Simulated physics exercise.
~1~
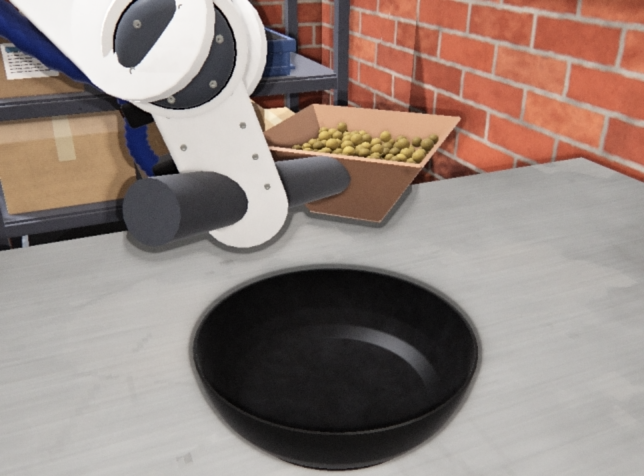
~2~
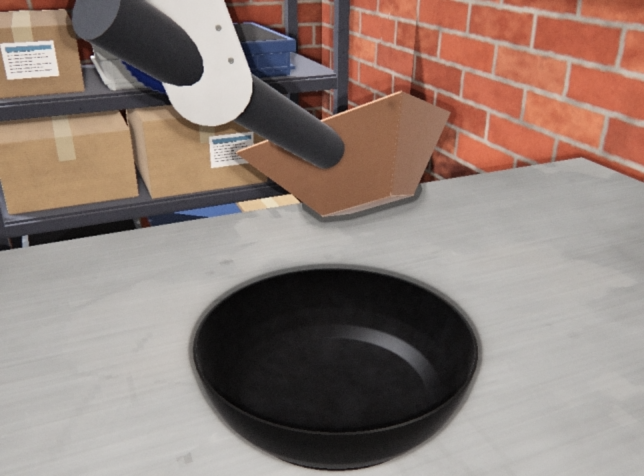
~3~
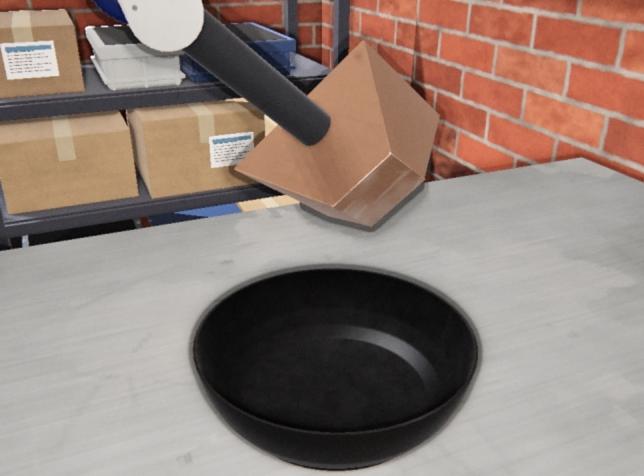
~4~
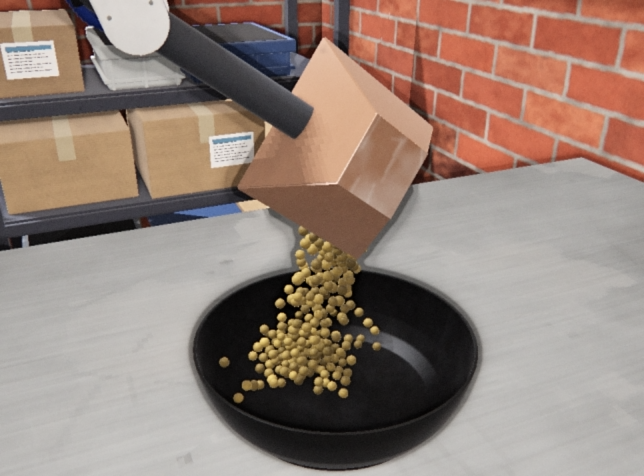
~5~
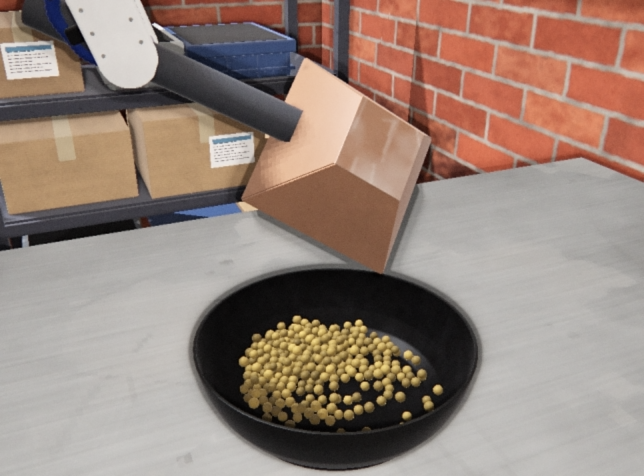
At the start, a white robot arm holds a copper-coloured scoop heaped with small, round, yellowish-green pieces behind a wide black pan on a grey table. The arm swings the scoop's near side up, hiding the pieces from view. It keeps tipping the scoop farther over while the pan stays empty. Then the pieces spill from the scoop's lower edge and tumble into the pan in a thick stream. As the scoop tilts farther still, the stream stops, and the pieces lie spread across the pan's bottom beneath the upturned scoop.
